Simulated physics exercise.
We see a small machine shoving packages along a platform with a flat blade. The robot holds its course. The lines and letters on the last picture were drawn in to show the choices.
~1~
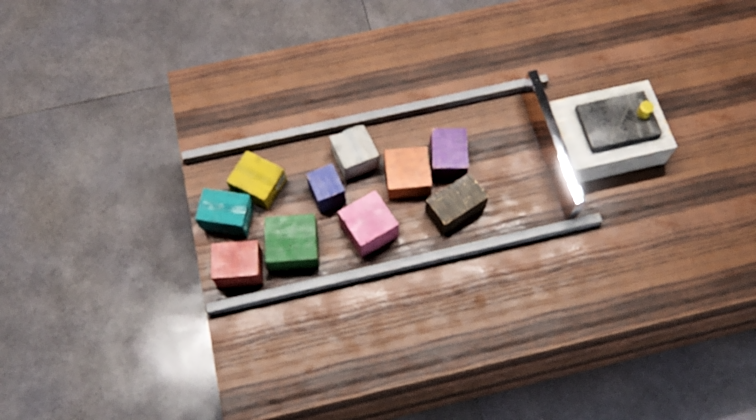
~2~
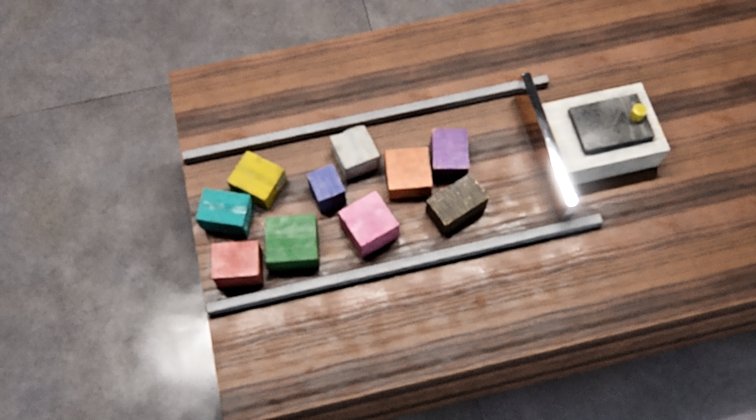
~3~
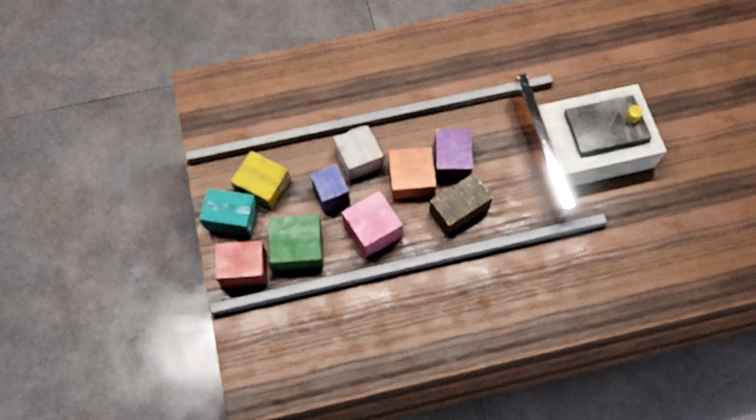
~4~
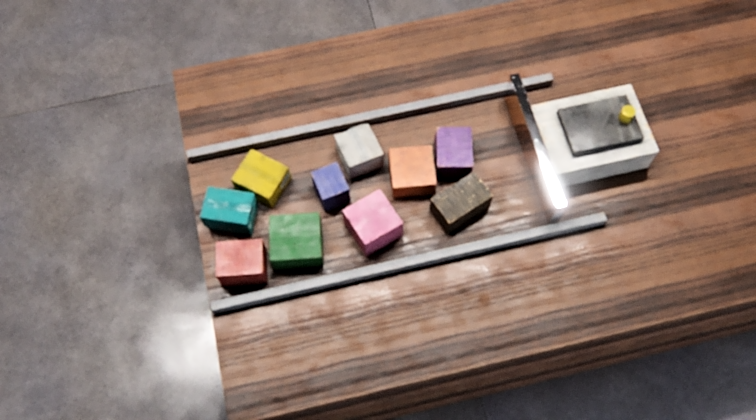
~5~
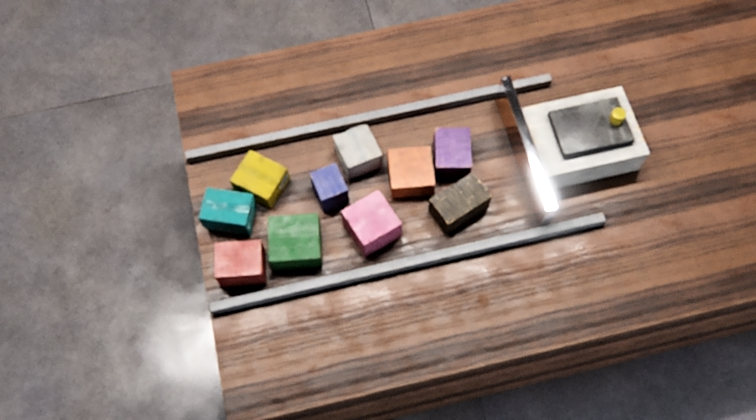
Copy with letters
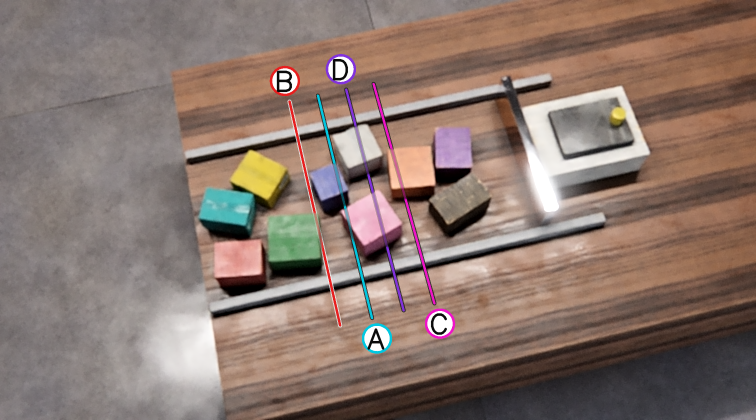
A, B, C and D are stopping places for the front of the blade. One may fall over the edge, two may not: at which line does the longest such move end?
A.
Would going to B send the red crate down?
Yes.
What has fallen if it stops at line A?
The red crate.
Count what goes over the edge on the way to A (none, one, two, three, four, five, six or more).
By then, one.
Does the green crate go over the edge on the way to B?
Yes.
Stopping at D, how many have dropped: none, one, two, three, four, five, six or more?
By then, none.
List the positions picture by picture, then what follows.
The first picture shows pink crate (369, 225); blue crate (327, 189); yellow parcel (257, 181).
The second picture shows robot (606, 124); green crate (292, 242).
The third picture shows robot (602, 126); turquoise box (230, 213).
The fourth picture shows robot (594, 126); black crate (461, 203).
The fifth picture shows robot (585, 128); orange crate (410, 172); pink crate (372, 224); blue crate (330, 188).
On the copy, A at (343, 200); B at (313, 207); C at (402, 187); D at (373, 193).
On A. First, robot (520, 142); white parcel (351, 152); black crate (435, 205).
Then, robot (455, 157); red crate (221, 267); turquoise box (224, 211).
Finally, robot (406, 167); red crate over the edge; turquoise box (202, 208); one fallen.
By contrast, B drops three; C is within the limit but short; D is within the limit but short.
